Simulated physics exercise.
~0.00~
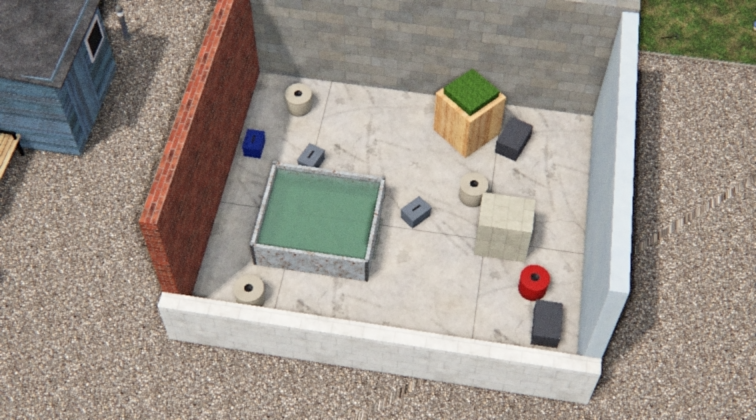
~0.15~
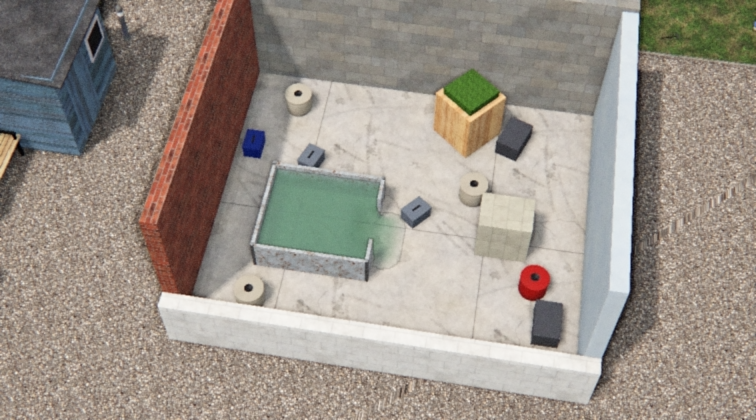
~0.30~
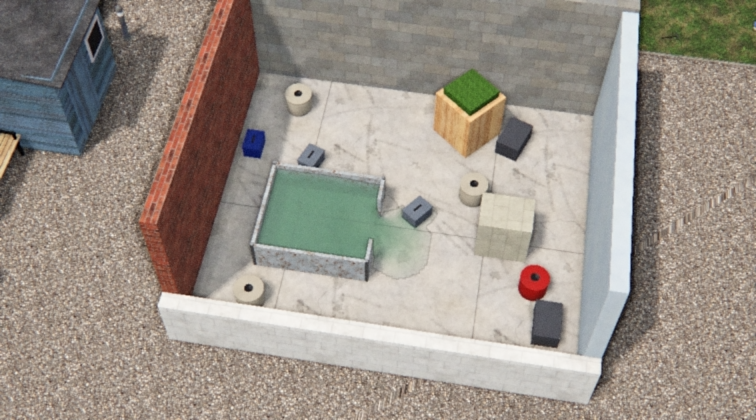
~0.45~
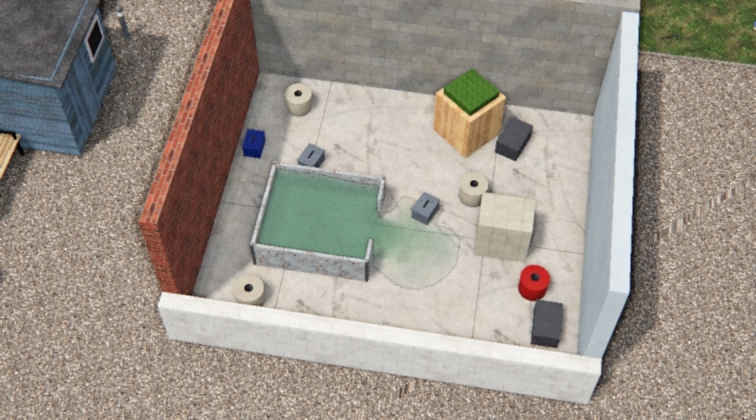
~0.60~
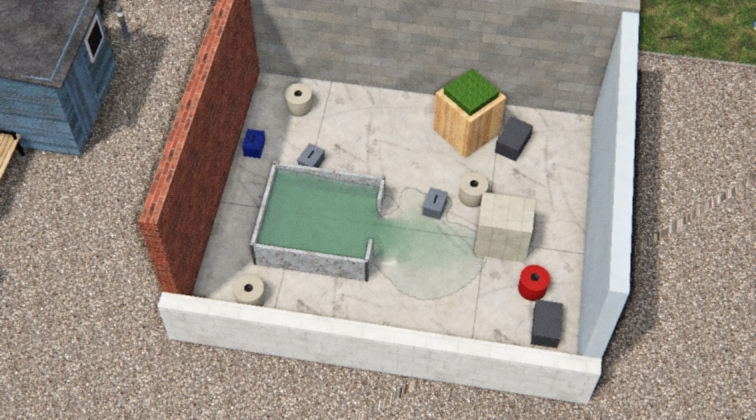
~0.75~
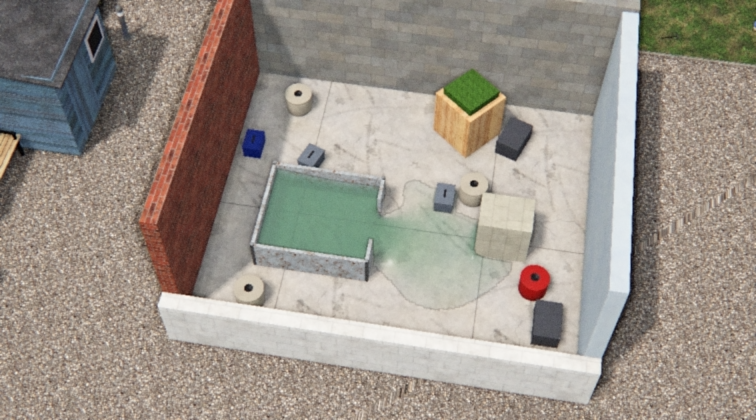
A walled court with a pale slab floor, brick on the left and grey block behind, is seen from high above by a still camera. A tank of green water stands left of centre, with a grass-topped wooden planter, a cream block, a red tub and small grey crates around it. Part of the tank's right wall gives way, water spreads rightward, and one grey crate slides toward a beige tub.
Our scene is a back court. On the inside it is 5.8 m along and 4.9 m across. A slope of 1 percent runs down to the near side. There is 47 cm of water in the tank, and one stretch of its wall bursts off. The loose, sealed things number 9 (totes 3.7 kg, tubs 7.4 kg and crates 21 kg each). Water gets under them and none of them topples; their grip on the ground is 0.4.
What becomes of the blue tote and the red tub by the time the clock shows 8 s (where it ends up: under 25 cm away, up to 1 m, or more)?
First the blue tote: It barely budges. Then the red tub: It gets moved a long way.
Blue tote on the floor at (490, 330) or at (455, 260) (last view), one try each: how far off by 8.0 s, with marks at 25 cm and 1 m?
Results, in order: Borne far off, then borne far off.
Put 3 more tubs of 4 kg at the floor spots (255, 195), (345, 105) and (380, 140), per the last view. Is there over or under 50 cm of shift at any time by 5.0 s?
Spot by spot, in turn: Falls short, falls short, falls short.
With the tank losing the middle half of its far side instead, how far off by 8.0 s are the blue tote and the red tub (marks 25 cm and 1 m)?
The blue tote would be washed far off and the red tub would remain almost still.
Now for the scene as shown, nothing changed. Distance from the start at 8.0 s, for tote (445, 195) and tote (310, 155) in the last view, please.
Respectively: 120 cm / 0 cm.
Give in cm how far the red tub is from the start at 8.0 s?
Around 200 cm from where it started.
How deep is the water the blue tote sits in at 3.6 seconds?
Close to 0 centimetres.
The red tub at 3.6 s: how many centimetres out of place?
Close to 60 cm.
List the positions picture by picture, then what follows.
The blue tote at (253, 139), on the bottom; the red tub at (535, 277) rests on the ground; 2.5 m2 under water; 0 of 9 have shifted, in the first frame.
The blue tote at (253, 139) rests on the ground; the red tub at (535, 277) rests on the ground; water covers 2.9 m2; 0 of 9 have shifted, in the second frame.
The blue tote at (253, 139) rests on the ground; the red tub at (535, 277) rests on the ground; 3.3 m2 under water; 0 of 9 have shifted, in the third frame.
The blue tote at (253, 139) rests on the ground; the red tub at (535, 277), on the bottom; 4.0 m2 under water; 1 of 9 have shifted, in the fourth frame.
The blue tote at (253, 139), on the bottom; the red tub at (535, 277), on the bottom; 4.7 m2 under water; 1 of 9 have shifted, in the fifth frame.
The blue tote at (253, 139), on the bottom; the red tub at (535, 277), on the bottom; water covers 5.3 m2; 1 of 9 have shifted, in the sixth frame.
After 1.6 s the blue tote is near (253, 139), 0.0 m from its start, aground; the red tub is near (570, 286), 0.5 m from its start, aground; 0 afloat.
After 3.6 s the blue tote is near (253, 139), 0.0 m from its start, aground; the red tub is near (543, 243), 0.6 m from its start, aground; 2 afloat.
After 5.6 s the blue tote is near (253, 139), 0.0 m from its start, aground; the red tub is near (544, 179), 1.8 m from its start, afloat; 2 afloat.
After 8.0 s the blue tote is near (253, 139), 0.0 m from its start, aground; the red tub is near (498, 183), 1.8 m from its start, afloat; 2 afloat.
